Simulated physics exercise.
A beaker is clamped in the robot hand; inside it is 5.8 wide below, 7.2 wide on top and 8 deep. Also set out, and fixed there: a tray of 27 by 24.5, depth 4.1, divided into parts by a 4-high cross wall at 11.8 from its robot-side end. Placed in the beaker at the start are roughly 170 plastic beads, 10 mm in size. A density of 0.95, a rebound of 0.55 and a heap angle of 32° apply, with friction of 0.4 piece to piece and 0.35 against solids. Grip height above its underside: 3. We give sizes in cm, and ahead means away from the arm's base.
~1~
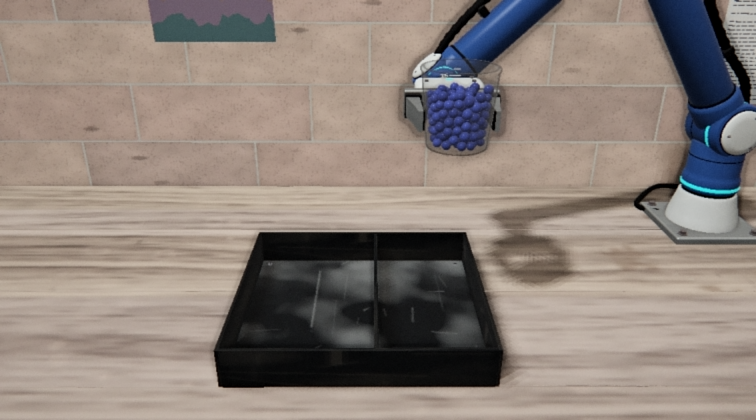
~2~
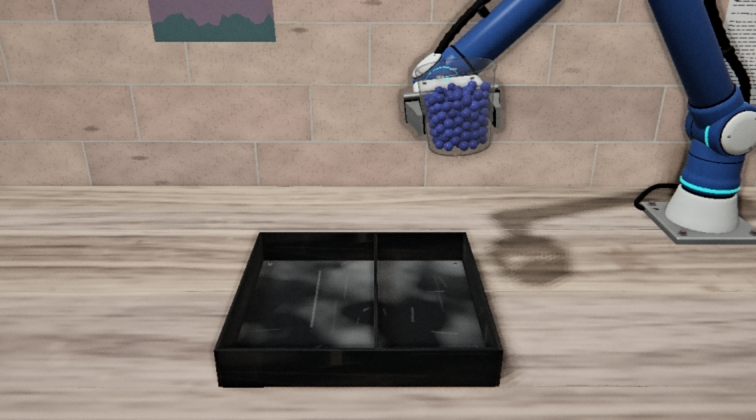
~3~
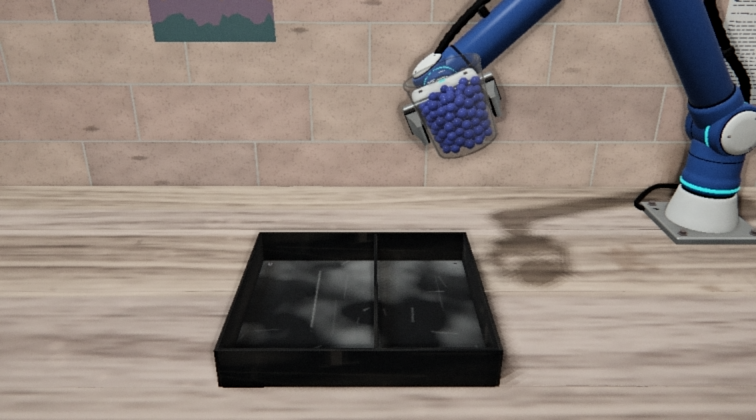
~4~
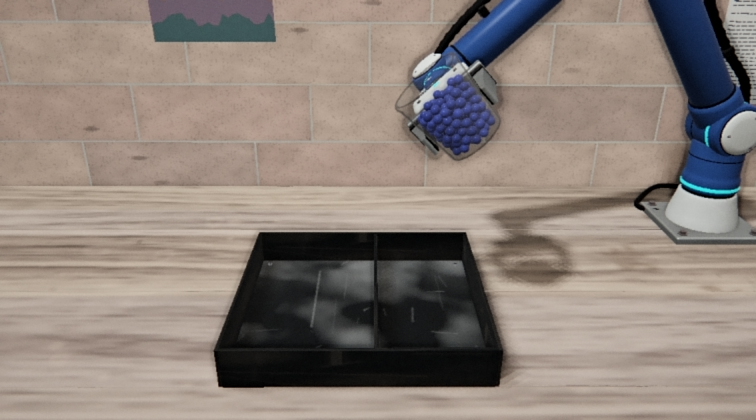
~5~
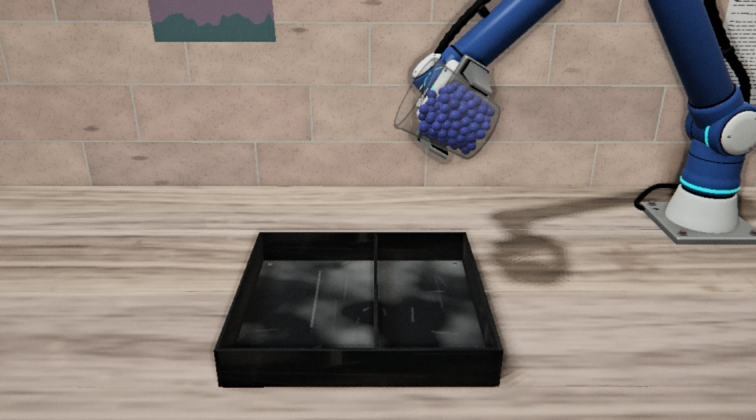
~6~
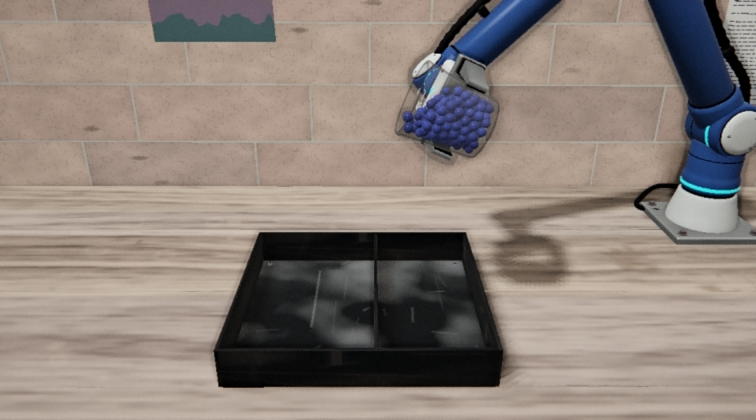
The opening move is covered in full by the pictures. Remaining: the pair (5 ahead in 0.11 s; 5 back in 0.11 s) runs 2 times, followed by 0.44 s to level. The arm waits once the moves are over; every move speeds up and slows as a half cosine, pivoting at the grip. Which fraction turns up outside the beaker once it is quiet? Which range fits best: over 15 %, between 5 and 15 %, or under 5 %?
The range that fits is over 15 %.
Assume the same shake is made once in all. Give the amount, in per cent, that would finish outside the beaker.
It would then be around 50 per cent.
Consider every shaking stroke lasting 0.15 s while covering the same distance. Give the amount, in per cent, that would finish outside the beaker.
Estimate: Close to 45 percent.
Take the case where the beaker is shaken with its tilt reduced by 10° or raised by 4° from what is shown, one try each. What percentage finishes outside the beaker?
Estimates: 40 % then 75 %.
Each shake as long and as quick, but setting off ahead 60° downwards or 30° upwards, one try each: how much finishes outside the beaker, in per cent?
I'd say close to 15 percent for the first and close to 90 percent for the second.
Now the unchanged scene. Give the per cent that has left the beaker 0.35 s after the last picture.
About 45 in a hundred parts are out by then.
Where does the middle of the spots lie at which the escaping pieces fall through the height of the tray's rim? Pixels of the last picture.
Near (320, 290).
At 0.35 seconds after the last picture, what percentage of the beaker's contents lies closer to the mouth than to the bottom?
50 %.
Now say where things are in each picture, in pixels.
In the first picture, beaker middle at (459, 109), level; upper third of the load around (461, 100), from x 430 to 490, top at y 85; 173 in the beaker.
In the second picture, beaker middle at (457, 109), tilted 6° forward; upper third of the load around (459, 100), from x 430 to 485, top at y 85.
In the third picture, beaker middle at (455, 109), tilted 23° forward; upper third of the load around (460, 99), from x 425 to 490, top at y 80.
In the fourth picture, beaker middle at (452, 111), tilted 43° forward; upper third of the load around (459, 101), from x 420 to 490, top at y 80.
In the fifth picture, beaker middle at (450, 113), tilted 60° forward; upper third of the load around (456, 103), from x 425 to 490, top at y 85.
In the sixth picture, beaker middle at (449, 114), tilted 66° forward; upper third of the load around (459, 105), from x 410 to 490, top at y 90; 173 in the beaker.
Then, 0.35 s after the last picture, tilted 66° forward, highest piece 25 above the table; 93 in the beaker, 46 in the far-side part, 4 in the robot-side part, 30 in flight or on a rim.
Then, 0.70 s after the last picture, tilted 23° forward, highest piece 27 above the table; 92 in the far-side part, 59 in the beaker, 10 in the robot-side part, 10 on the table or floor, 2 in flight or on a rim.
Then, 1.08 s after the last picture, level, highest piece 25 above the table; 93 in the far-side part, 59 in the beaker, 11 on the table or floor, 10 in the robot-side part.
Then, 2.13 s after the last picture, level, highest piece 25 above the table; 93 in the far-side part, 59 in the beaker, 11 on the table or floor, 10 in the robot-side part.
Final count, 93 in the far-side part, 59 in the beaker, 11 on the table or floor, 10 in the robot-side part. That is 66 % outside the beaker.
